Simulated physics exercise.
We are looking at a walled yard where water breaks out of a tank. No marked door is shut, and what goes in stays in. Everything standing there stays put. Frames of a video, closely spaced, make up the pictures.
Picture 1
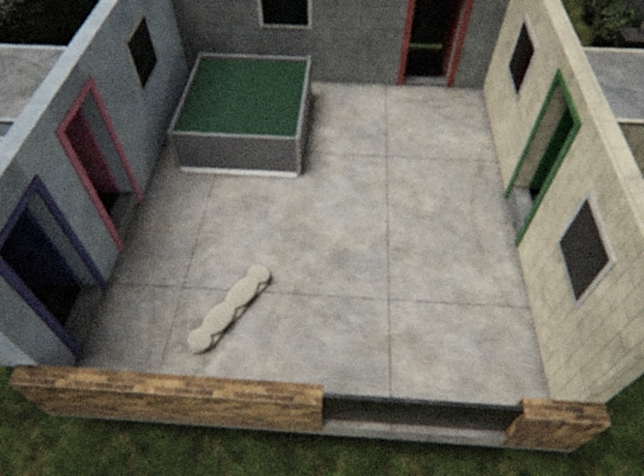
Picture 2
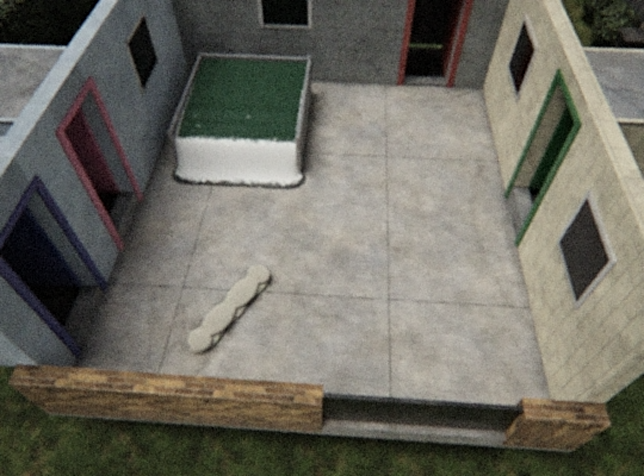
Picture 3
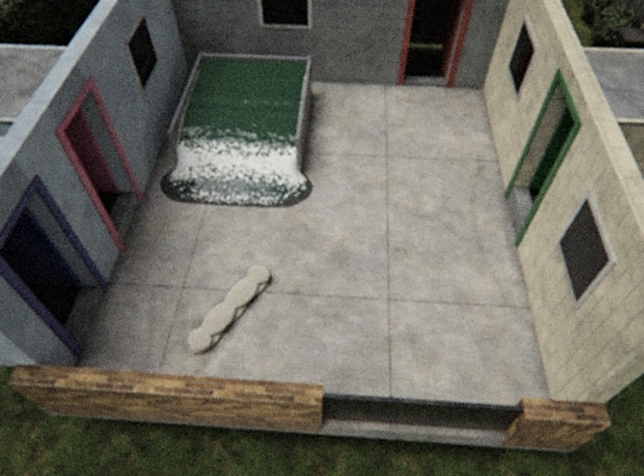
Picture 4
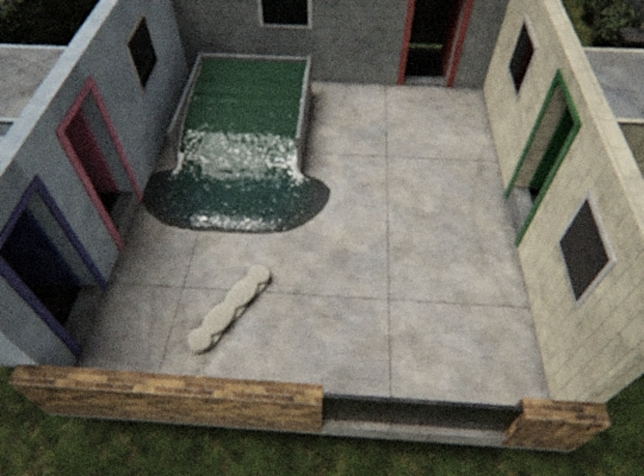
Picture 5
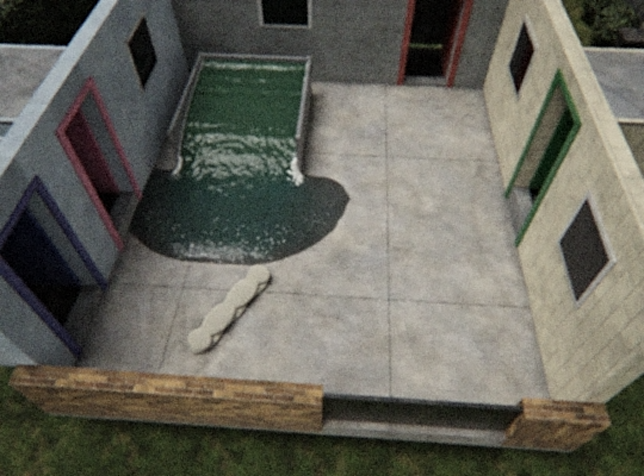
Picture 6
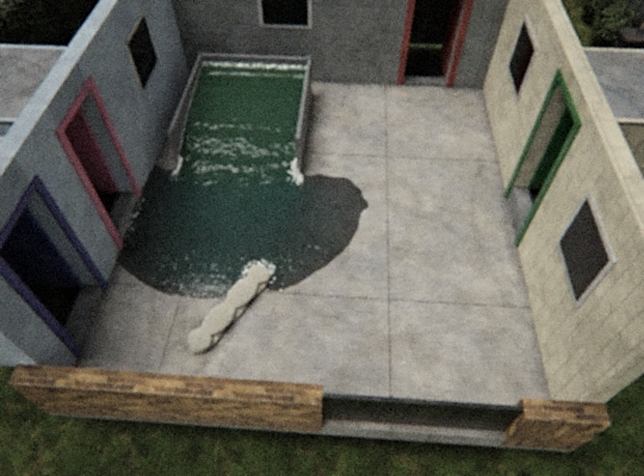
A walled concrete yard is seen from high above its near side, the camera still. A grey tank of green water stands at the back left, with pink and blue doorways on the left wall, a red one behind, a green one at right, and a pale lumpy bar lying near a low brick wall. The tank's front gives way and foaming water pours out, spreading forward and sideways in a dark green pool that reaches the bar.
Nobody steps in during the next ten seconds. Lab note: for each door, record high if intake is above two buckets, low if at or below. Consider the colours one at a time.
Green door: Low; blue door: High; red door: High; pink door: Low.
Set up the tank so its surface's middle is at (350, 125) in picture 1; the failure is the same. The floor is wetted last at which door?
I'd go with the door marked red.
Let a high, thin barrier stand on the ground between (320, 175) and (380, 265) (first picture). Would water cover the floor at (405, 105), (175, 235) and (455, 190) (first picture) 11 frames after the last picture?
Results in sequence: Bone-dry / swamped / bone-dry.
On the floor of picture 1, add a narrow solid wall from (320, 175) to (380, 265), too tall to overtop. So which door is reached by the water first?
That would be the pink door.
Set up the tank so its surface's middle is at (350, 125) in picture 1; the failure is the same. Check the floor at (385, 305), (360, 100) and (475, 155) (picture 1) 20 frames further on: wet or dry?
Soaked, parched, parched.
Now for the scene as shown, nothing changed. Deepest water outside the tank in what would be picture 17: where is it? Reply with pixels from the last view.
It should be close to (134, 352).
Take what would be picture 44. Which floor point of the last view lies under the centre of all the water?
At about (314, 243).
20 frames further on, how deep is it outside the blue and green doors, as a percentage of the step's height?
I'd put it at close to 180 and 0 per cent.
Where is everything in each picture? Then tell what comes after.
The tank at (245, 96) is whole and still, in the first frame.
The front is at (177, 171), out from the gap at (238, 158), in the second frame.
Water pours out at (238, 161) and has run to (307, 190), in the third frame.
Water pours out at (238, 162) and has run to (147, 195), in the fourth frame.
Water pours out at (239, 162) and has run to (131, 225), in the fifth frame.
Water pours out at (239, 163) and has run to (168, 288), in the sixth frame.
A moment on, water covers 40 % of the floor; the green door not reached, the blue door wet at the sill, nothing in, the red door not reached, the pink door wet at the sill, nothing in.
Next, water covers 50 % of the floor; the green door not reached, the blue door under two buckets in, the red door not reached, the pink door wet at the sill, nothing in.
Then, water covers 55 % of the floor; the green door not reached, the blue door far over two buckets in, the red door not reached, the pink door wet at the sill, nothing in.
Later, water covers 85 % of the floor; the green door wet at the sill, nothing in, the blue door far over two buckets in, the red door wet at the sill, nothing in, the pink door wet at the sill, nothing in.
In the end, water covers 100 % of the floor; the green door wet at the sill, nothing in, the blue door far over two buckets in, the red door far over two buckets in, the pink door wet at the sill, nothing in.
